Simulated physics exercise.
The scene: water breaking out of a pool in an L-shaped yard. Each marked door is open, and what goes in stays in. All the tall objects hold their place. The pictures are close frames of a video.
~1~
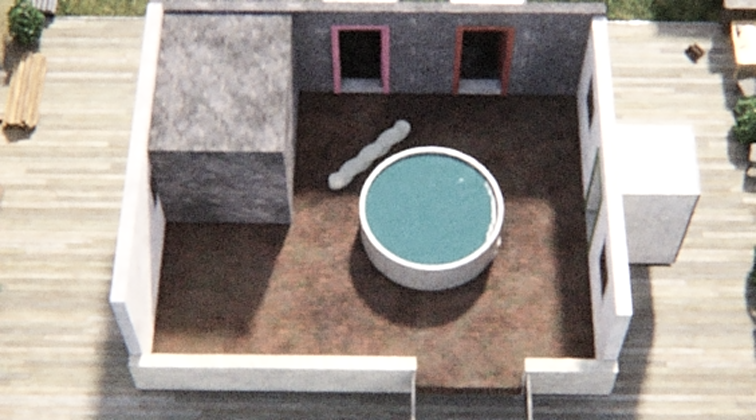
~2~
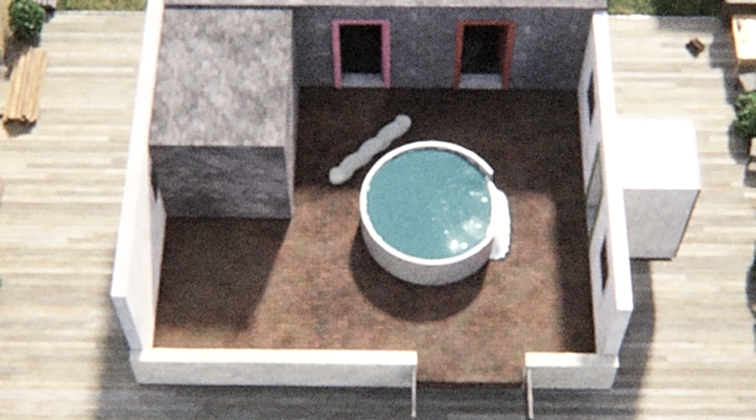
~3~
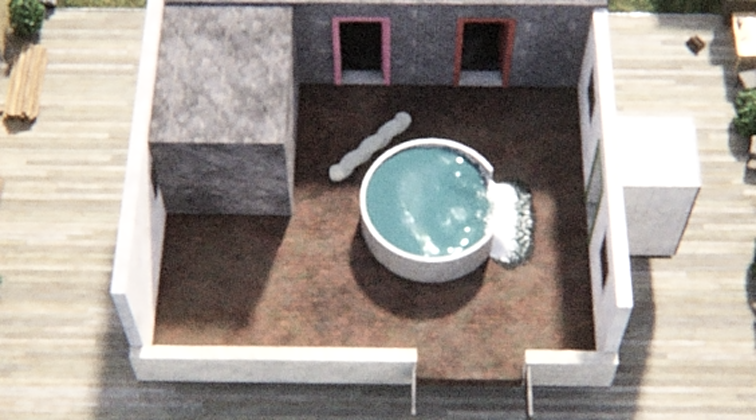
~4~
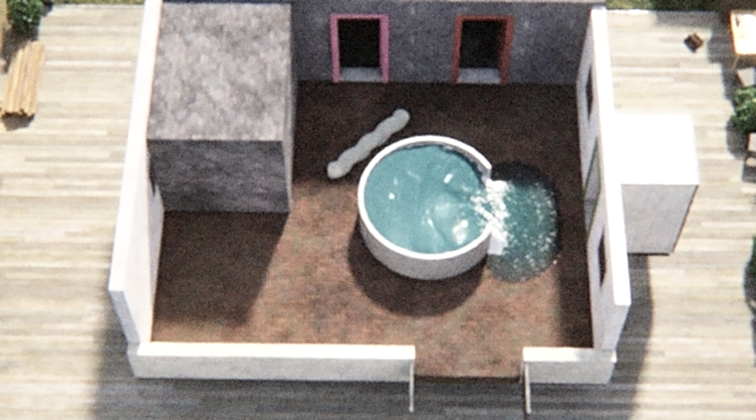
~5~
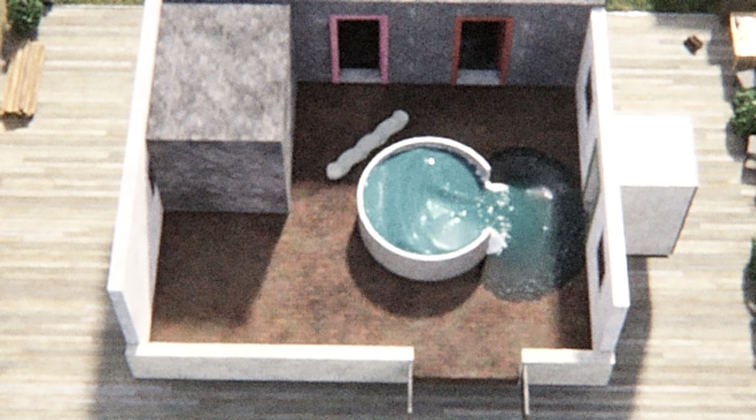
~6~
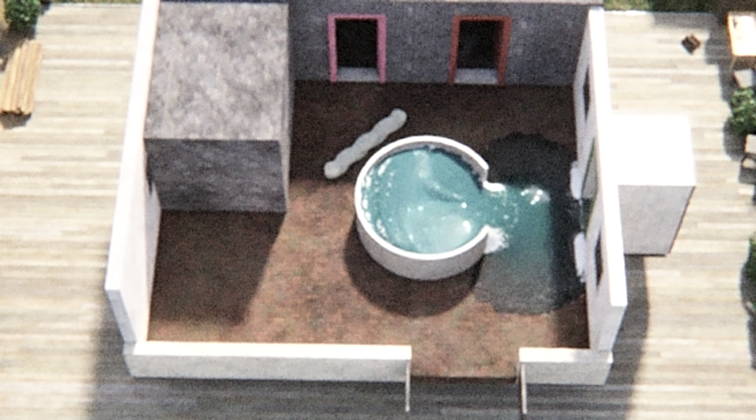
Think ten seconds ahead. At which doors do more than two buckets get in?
The green door floods; the red door holds within the limit; the pink door holds within the limit.
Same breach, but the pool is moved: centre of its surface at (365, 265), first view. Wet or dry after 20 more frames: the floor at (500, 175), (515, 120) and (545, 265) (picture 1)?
In turn: Under water, flooded, covered.
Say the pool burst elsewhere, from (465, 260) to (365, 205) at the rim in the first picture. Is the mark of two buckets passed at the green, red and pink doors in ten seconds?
My reading: The green one lets less in; the red one holds; the pink one stays under.
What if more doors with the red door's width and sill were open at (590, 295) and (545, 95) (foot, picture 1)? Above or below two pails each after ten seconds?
One after the other: Goes over, passes that mark.
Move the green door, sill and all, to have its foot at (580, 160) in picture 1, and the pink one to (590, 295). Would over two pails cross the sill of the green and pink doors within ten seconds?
One by one: Green passes that mark, pink lets more in.
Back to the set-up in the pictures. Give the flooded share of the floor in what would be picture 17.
Near 25 in a hundred.
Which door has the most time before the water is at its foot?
That is the pink one.
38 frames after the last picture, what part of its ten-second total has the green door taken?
About 85 per cent.
A moment on, water covers 20 % of the floor; the green door far over two buckets in, the red door not reached, the pink door not reached.
Next, water covers 25 % of the floor; the green door far over two buckets in, the red door wet at the sill, nothing in, the pink door not reached.
Then, water covers 50 % of the floor; the green door far over two buckets in, the red door wet at the sill, nothing in, the pink door wet at the sill, nothing in.
Later, water covers 85 % of the floor; the green door far over two buckets in, the red door wet at the sill, nothing in, the pink door wet at the sill, nothing in.
In the end, water covers 95 % of the floor; the green door far over two buckets in, the red door wet at the sill, nothing in, the pink door wet at the sill, nothing in.
